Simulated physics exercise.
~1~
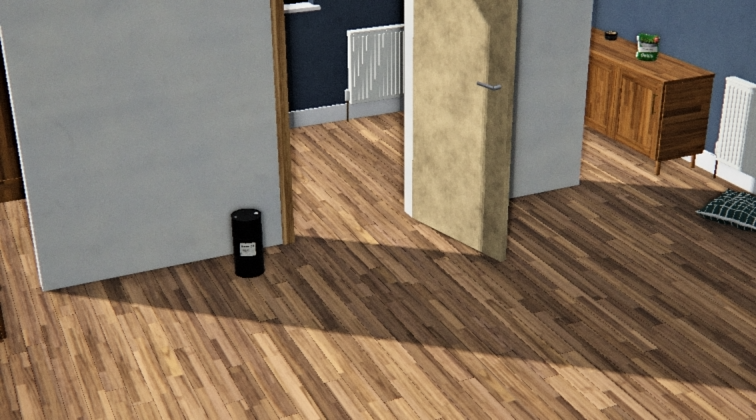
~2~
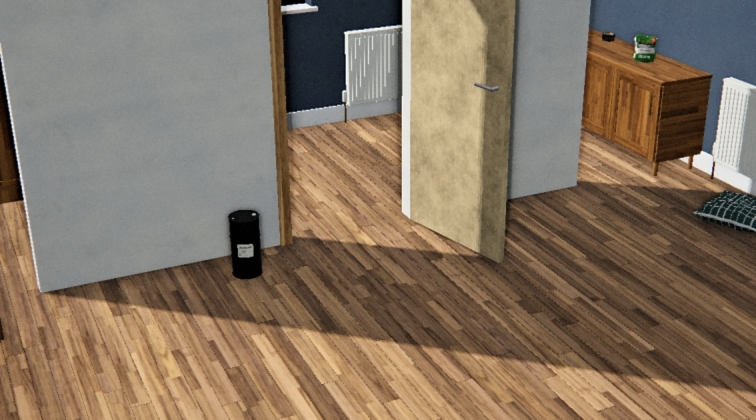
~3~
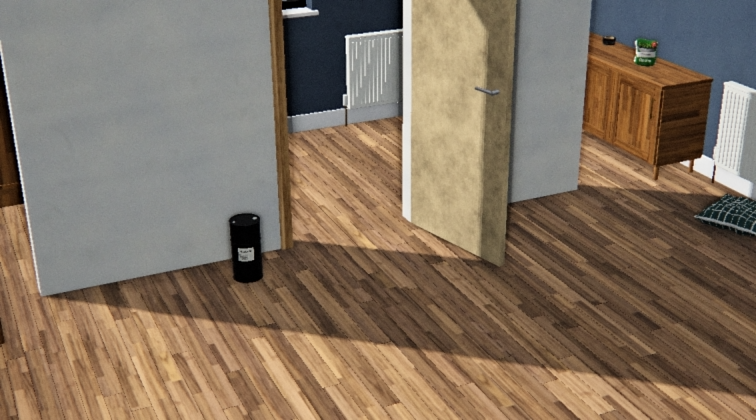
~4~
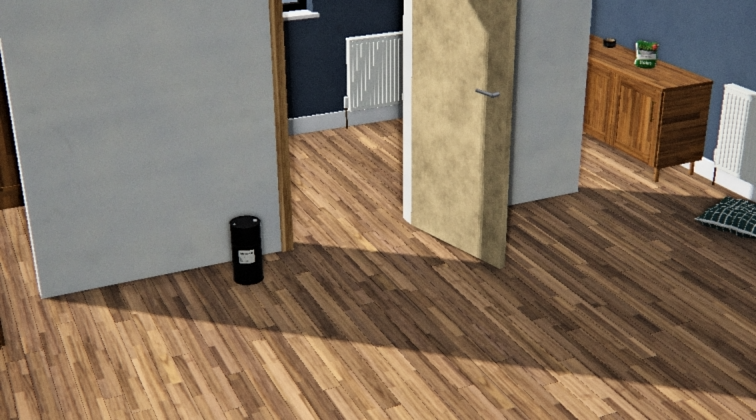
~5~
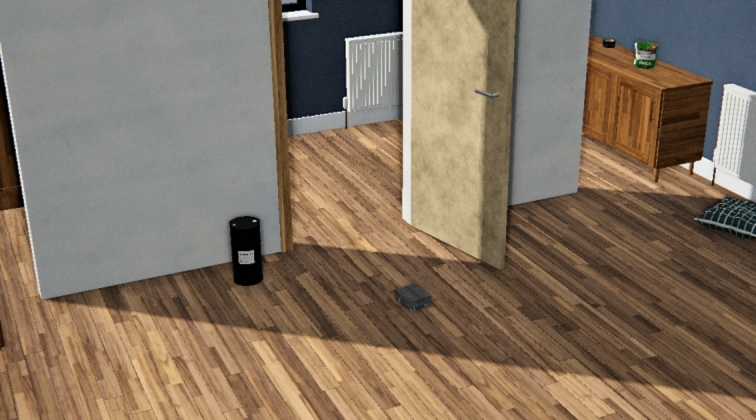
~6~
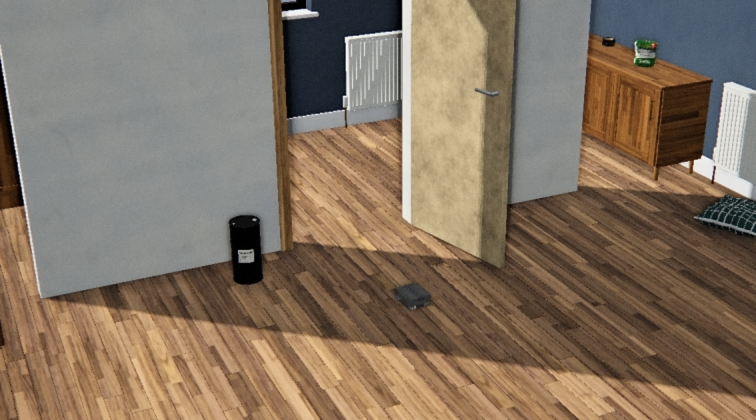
A small grey box appearing on the wooden floor between a still black canister and a wide-open door in a sunlit room.
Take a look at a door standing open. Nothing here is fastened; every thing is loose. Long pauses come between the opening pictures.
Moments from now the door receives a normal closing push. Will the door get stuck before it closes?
No: The door ends up closed.
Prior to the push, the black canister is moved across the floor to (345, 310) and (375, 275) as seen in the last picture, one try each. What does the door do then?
Try 1 - swings fully home; try 2 - gets caught.
Then, 1.20 s past the last view, door at 70°.
Then, 1.90 s past the last view, door at 36°.
Finally, door at 0°; both still in place. Final places as the last picture's camera would see them, grey box near (413, 296).
